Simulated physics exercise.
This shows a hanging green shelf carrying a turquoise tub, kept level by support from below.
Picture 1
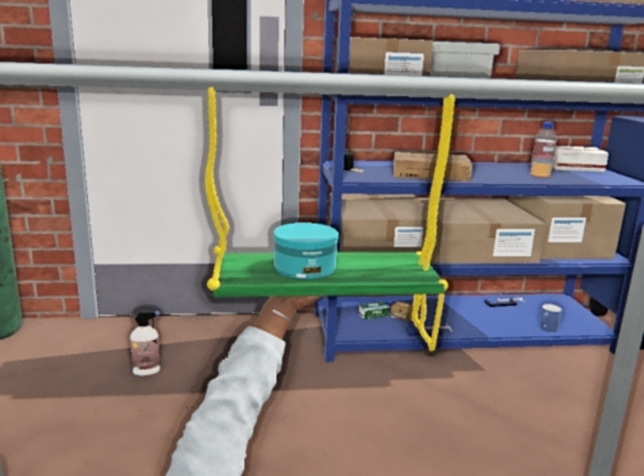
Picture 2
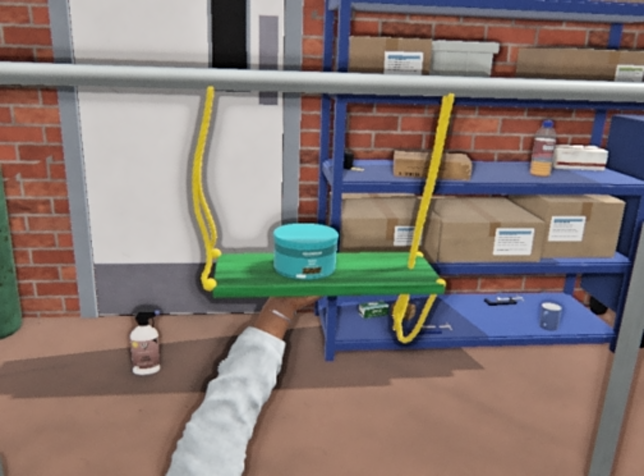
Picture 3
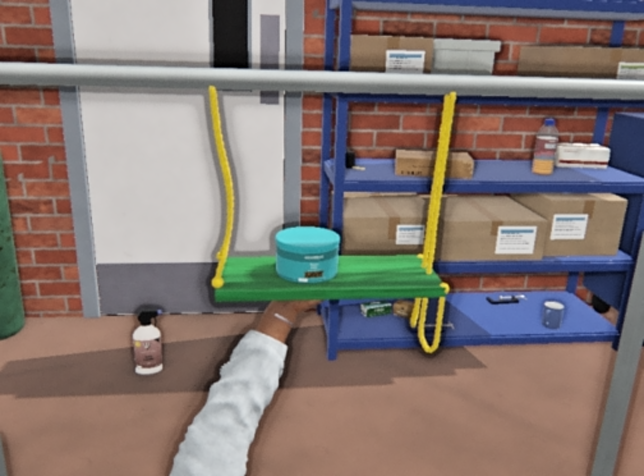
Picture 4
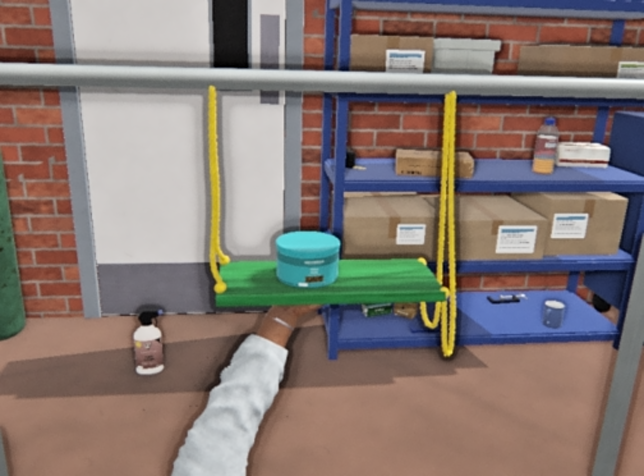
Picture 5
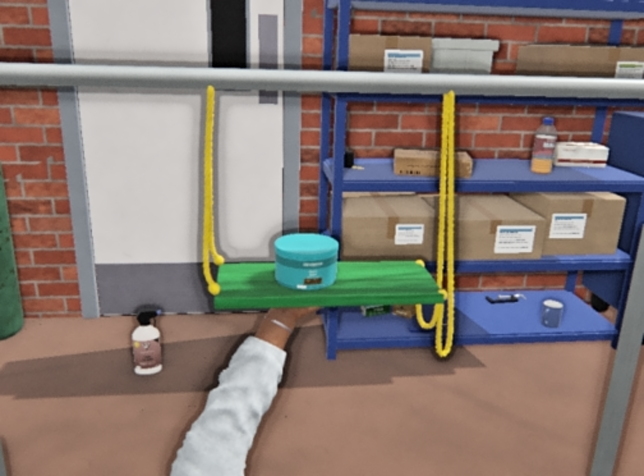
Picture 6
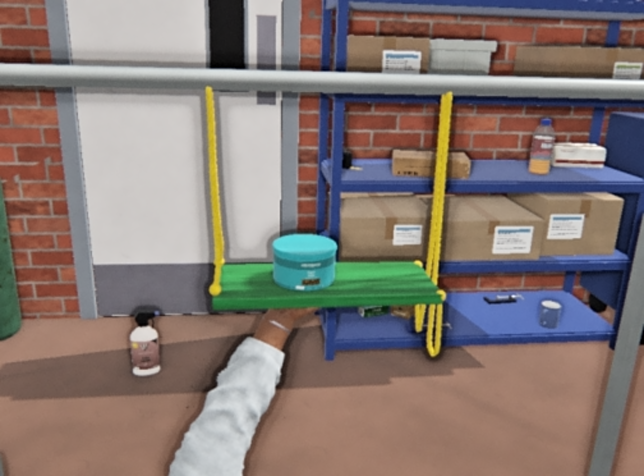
Green shelf with a turquoise tub hanging from yellow ropes, lowering slightly as a hand supports it beneath and the ropes sway.
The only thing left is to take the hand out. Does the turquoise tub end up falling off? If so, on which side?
It escapes at the right.
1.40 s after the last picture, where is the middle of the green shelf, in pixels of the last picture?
(314, 349), roughly.
Then, 0.80 s on from there, board tipped 38° down to the right; tub on the floor.
Then, 1.40 s on from there, board tipped 45° down to the right; tub on the floor.
In the end, board tipped 42° down to the right; tub on the floor. The turquoise tub is shed rightwards.
